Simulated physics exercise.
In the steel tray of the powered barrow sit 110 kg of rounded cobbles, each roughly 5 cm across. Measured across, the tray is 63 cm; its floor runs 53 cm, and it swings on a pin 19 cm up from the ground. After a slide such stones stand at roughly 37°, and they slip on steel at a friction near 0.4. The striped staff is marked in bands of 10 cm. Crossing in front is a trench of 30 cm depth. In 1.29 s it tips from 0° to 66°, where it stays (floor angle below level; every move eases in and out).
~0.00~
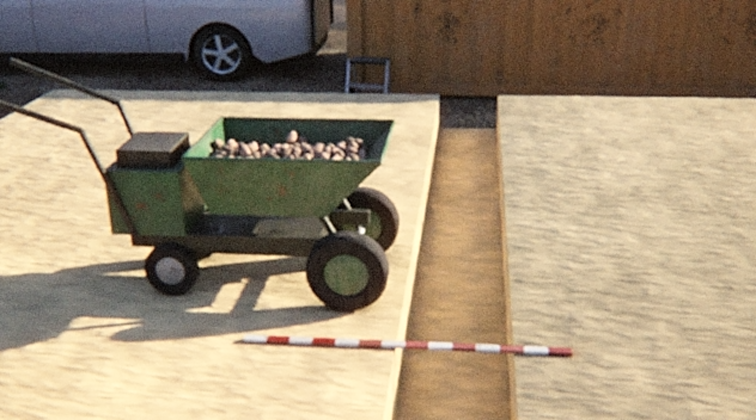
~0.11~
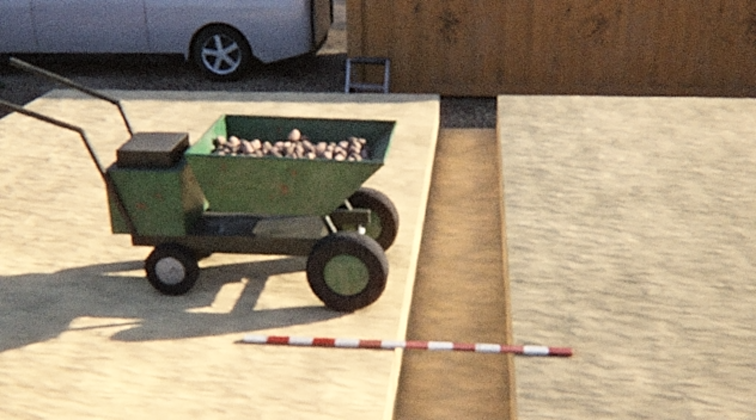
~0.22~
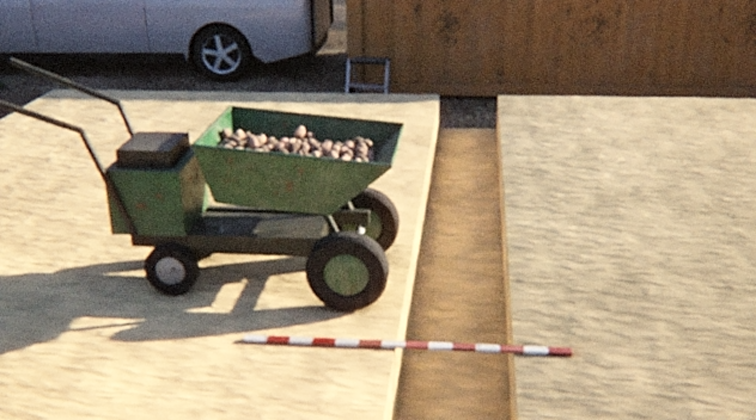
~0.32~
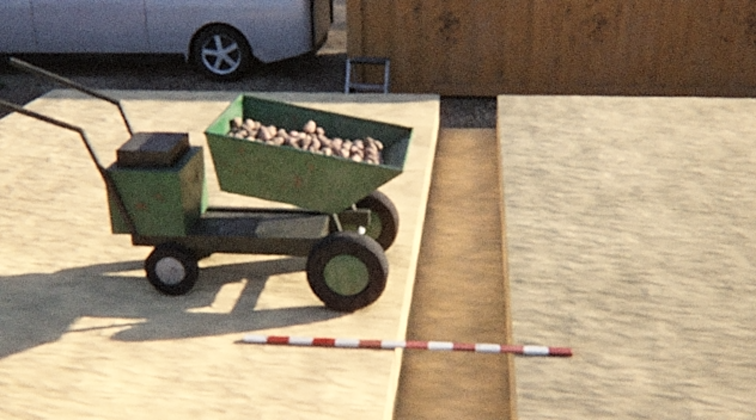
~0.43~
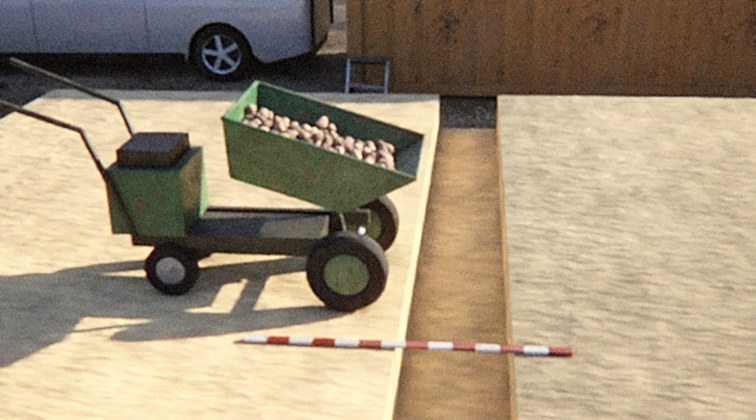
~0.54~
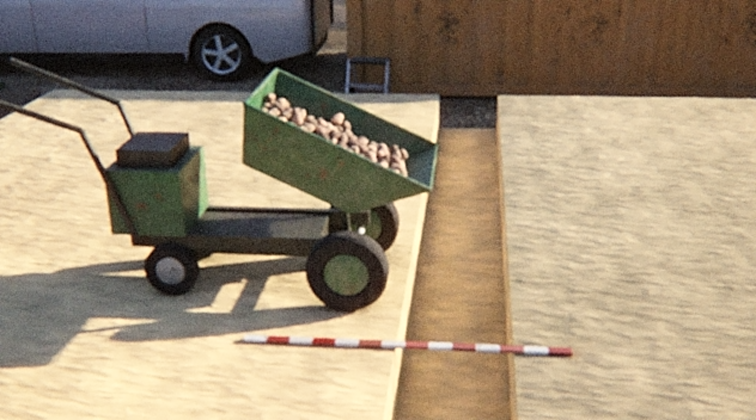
The green steel tray of a powered barrow, heaped with rounded brownish-pink cobbles, starts level, then tilts smoothly, its back rising and its front lip swinging right to the near edge of a narrow brown trench. The wheeled barrow stands still on pale ground at left, a red-and-white striped pole lying across the trench in front. The fixed, slightly raised side view shows a parked silver vehicle and wooden fence behind.
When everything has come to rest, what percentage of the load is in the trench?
About 51 per cent.
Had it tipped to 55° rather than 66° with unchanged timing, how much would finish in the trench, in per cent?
It would come to about 50 percent.
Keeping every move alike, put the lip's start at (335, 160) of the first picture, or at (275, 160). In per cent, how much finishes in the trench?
95 and 95 %.
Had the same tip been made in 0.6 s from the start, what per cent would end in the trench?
Roughly 30 per cent would.
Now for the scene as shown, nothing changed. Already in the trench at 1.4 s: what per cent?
15 per cent or so by then.
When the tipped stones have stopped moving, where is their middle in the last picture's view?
I'd point somewhere around (504, 313).
After 1.0 s the floor is at 56°; 100 % in the tray; the foremost stones are at (459, 212).
After 1.4 s the floor is at 66°; 61 % in the tray, 17 % in the trench, 22 % past the trench; the foremost stones are at (557, 288).
After 1.7 s the floor is at 66°; 23 % in the tray, 30 % in the trench, 47 % past the trench; the foremost stones are at (665, 297).
After 3.7 s the floor is at 66°; 0 % in the tray, 51 % in the trench, 49 % past the trench; the foremost stones are at (733, 289).
